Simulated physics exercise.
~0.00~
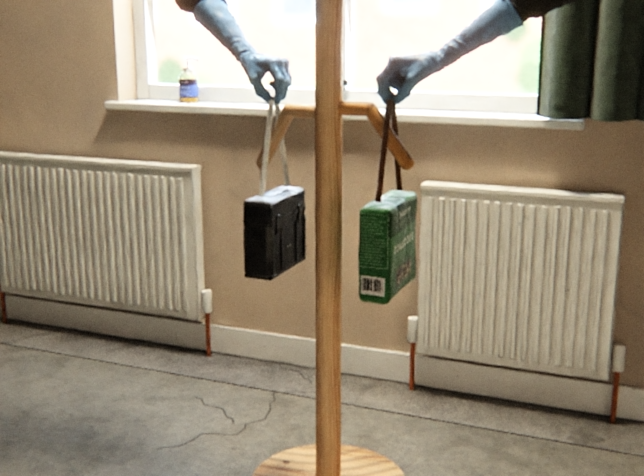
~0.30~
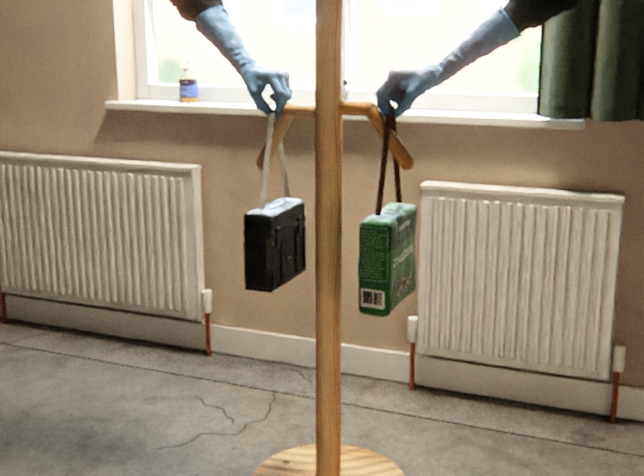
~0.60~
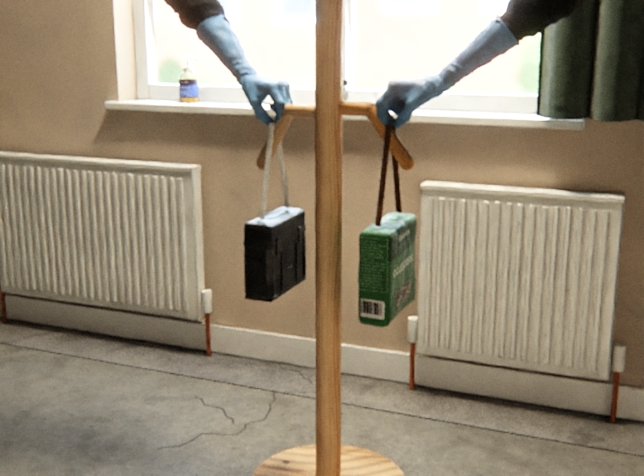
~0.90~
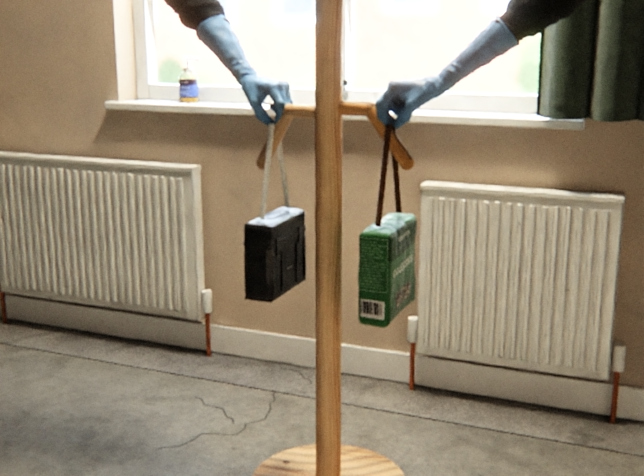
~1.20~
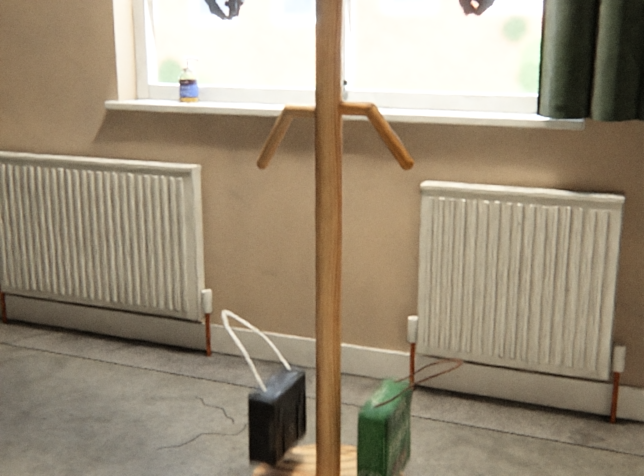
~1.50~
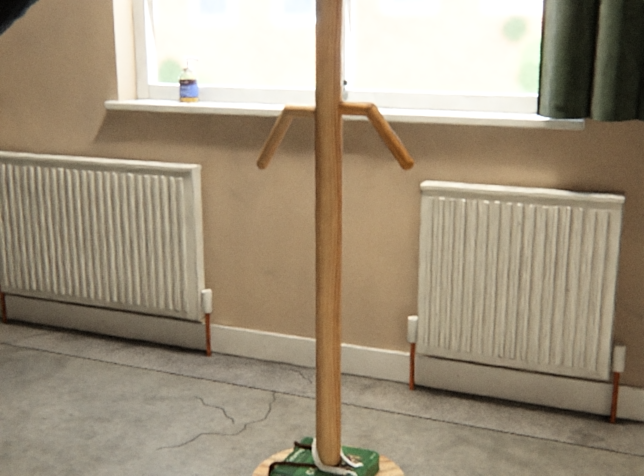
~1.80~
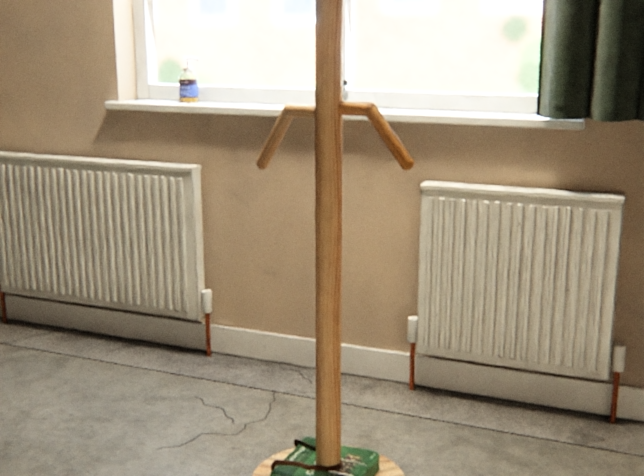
Two gloved hands lower a black case and green bag onto pegs, but both fall down.
